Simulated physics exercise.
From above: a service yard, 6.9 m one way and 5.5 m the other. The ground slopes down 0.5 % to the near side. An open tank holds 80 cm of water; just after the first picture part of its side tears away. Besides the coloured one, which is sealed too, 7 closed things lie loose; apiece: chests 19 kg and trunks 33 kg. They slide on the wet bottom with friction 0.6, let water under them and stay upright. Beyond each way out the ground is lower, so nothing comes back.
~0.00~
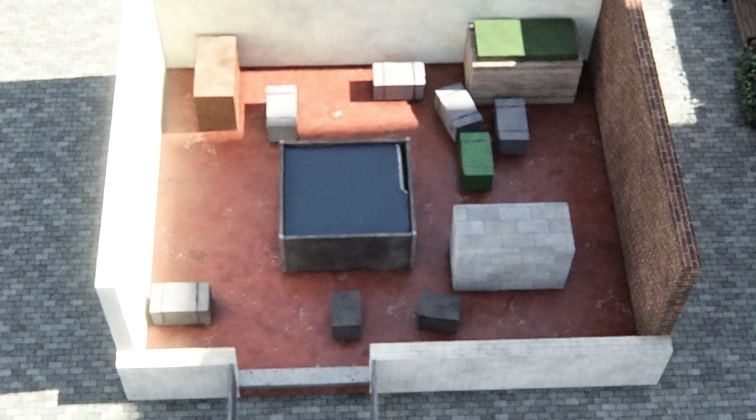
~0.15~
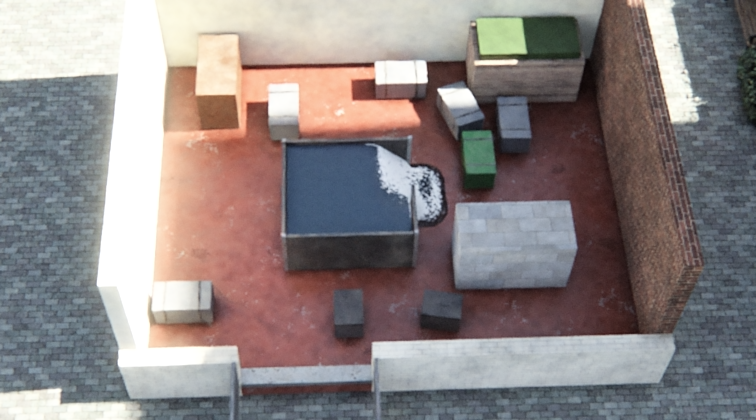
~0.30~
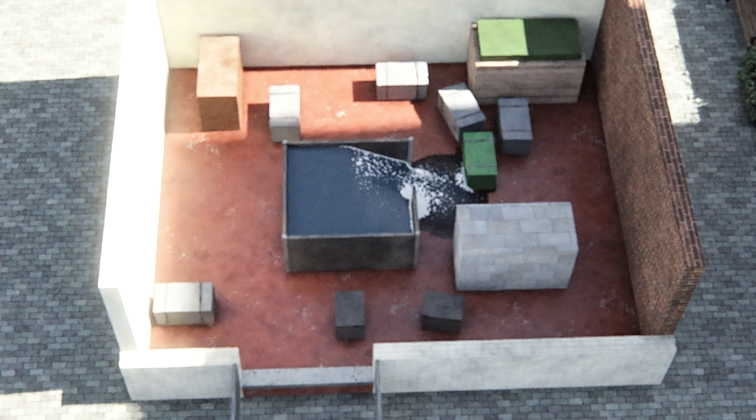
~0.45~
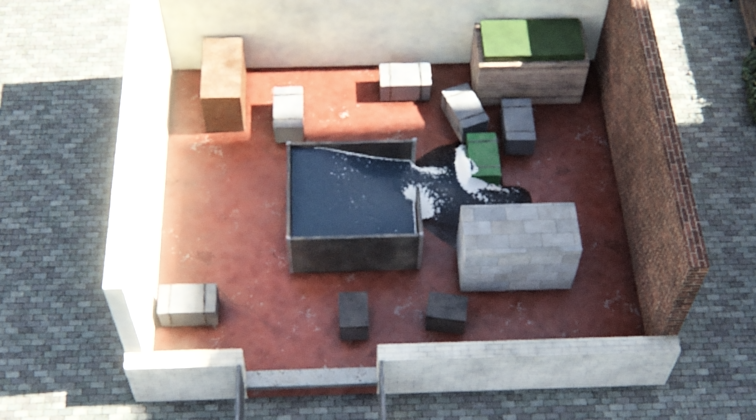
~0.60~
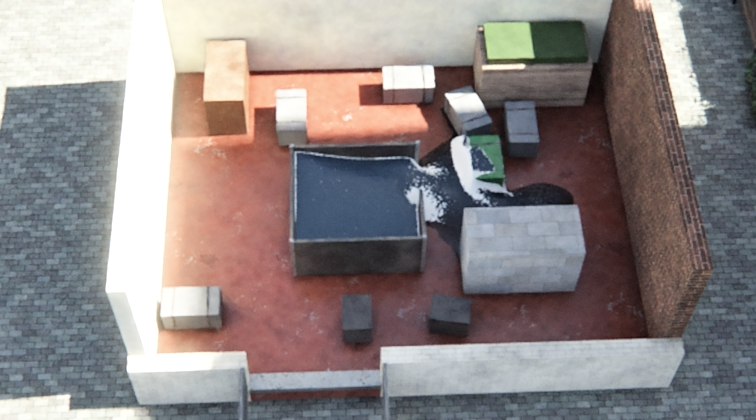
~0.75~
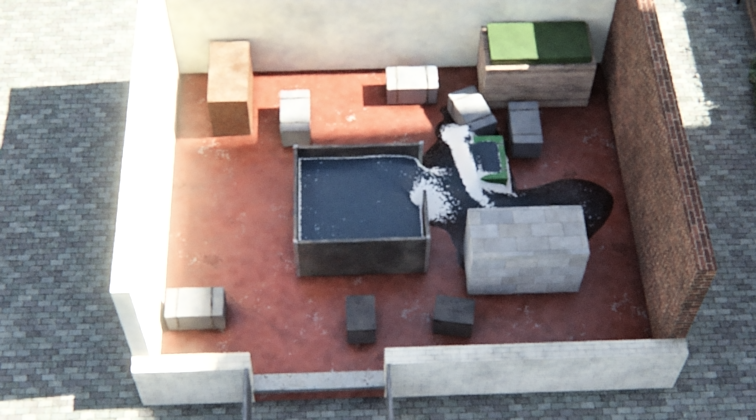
Dark water bursts from the right side of an open tank in a walled yard, foaming as it spreads across the red ground, reaches the green trunk, and flows around it and behind a pale block while the scattered boxes stay put.
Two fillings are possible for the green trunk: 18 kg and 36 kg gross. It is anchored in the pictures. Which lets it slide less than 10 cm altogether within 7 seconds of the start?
For it, neither weight holds it.
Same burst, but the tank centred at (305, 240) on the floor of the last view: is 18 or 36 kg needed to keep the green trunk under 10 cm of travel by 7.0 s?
In that case neither weight holds it.
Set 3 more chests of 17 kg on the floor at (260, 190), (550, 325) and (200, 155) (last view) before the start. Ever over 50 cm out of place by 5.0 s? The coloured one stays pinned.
In that order: Less, less, short of it.
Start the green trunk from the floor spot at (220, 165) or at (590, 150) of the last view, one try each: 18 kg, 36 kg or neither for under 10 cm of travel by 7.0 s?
In that order: Either load holds; neither is enough.
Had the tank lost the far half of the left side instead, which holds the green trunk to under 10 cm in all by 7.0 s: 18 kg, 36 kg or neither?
In that case only the larger load is enough.
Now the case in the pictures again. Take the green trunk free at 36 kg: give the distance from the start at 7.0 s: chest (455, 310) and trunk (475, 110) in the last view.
In turn: 60 cm, 50 cm.
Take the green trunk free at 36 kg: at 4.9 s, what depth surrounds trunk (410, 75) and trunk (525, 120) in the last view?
About 1 and 17 cm.
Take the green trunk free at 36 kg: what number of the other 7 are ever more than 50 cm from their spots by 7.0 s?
2 of them.
After 1.4 s the green trunk would be 161 cm from its start with 18 kg and 146 cm from its start with 36 kg; 10 cm of water round it then.
After 3.1 s the green trunk would be 112 cm from its start with 18 kg and 109 cm from its start with 36 kg; 20 cm of water round it then.
After 4.9 s the green trunk would be 197 cm from its start with 18 kg and 69 cm from its start with 36 kg; 17 cm of water round it then.
After 7.0 s the green trunk would be 313 cm from its start with 18 kg and 41 cm from its start with 36 kg; 13 cm of water round it then.
